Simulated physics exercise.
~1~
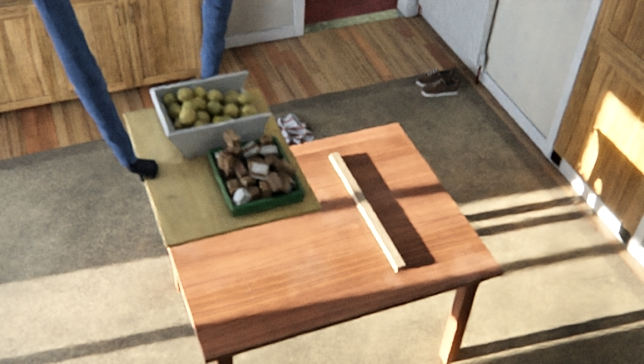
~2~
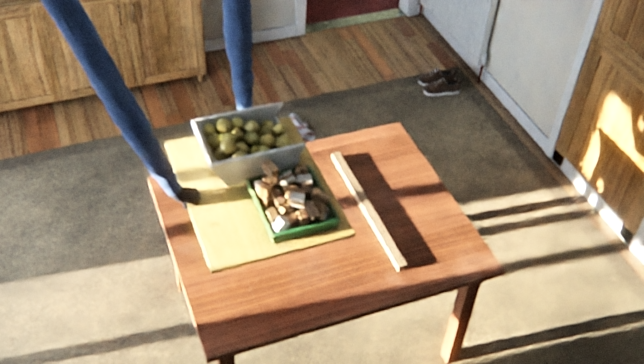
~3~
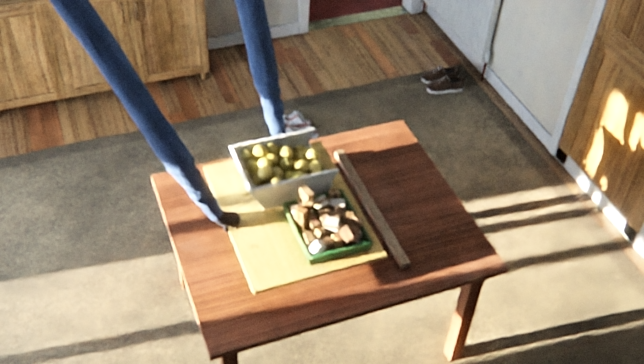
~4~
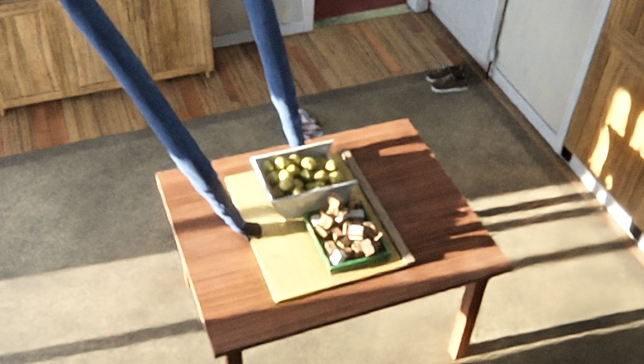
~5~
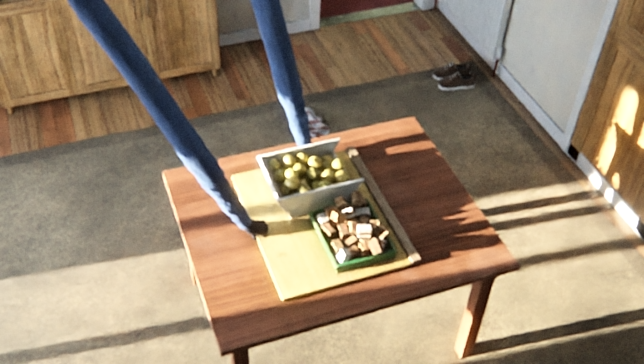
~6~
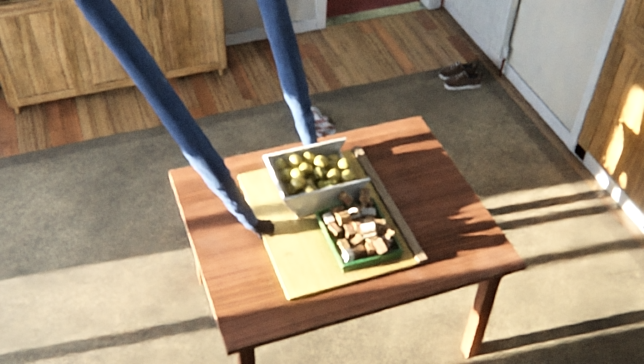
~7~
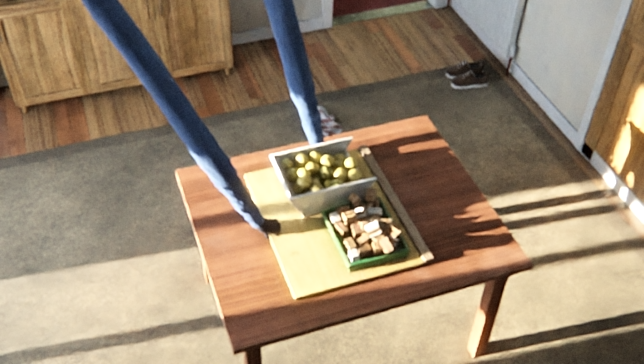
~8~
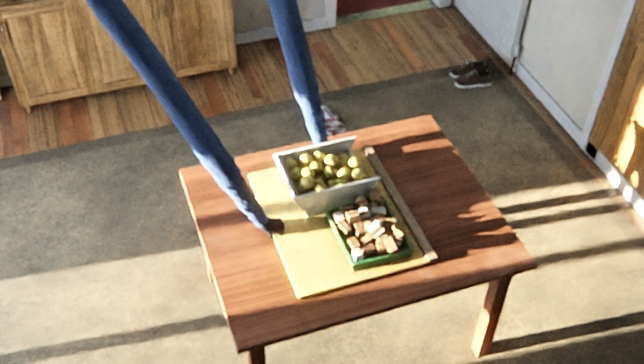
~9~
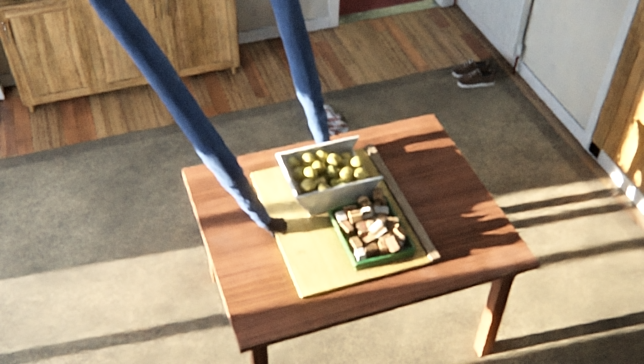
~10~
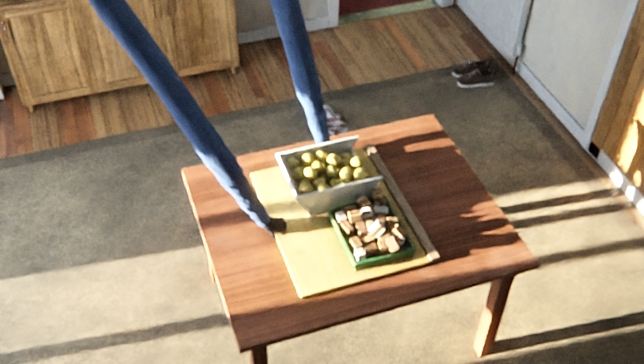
Sunlit room with wooden table, blue-sleeved arms sliding a board of yellow apples and small parcels against a wooden strip, nothing spilling.
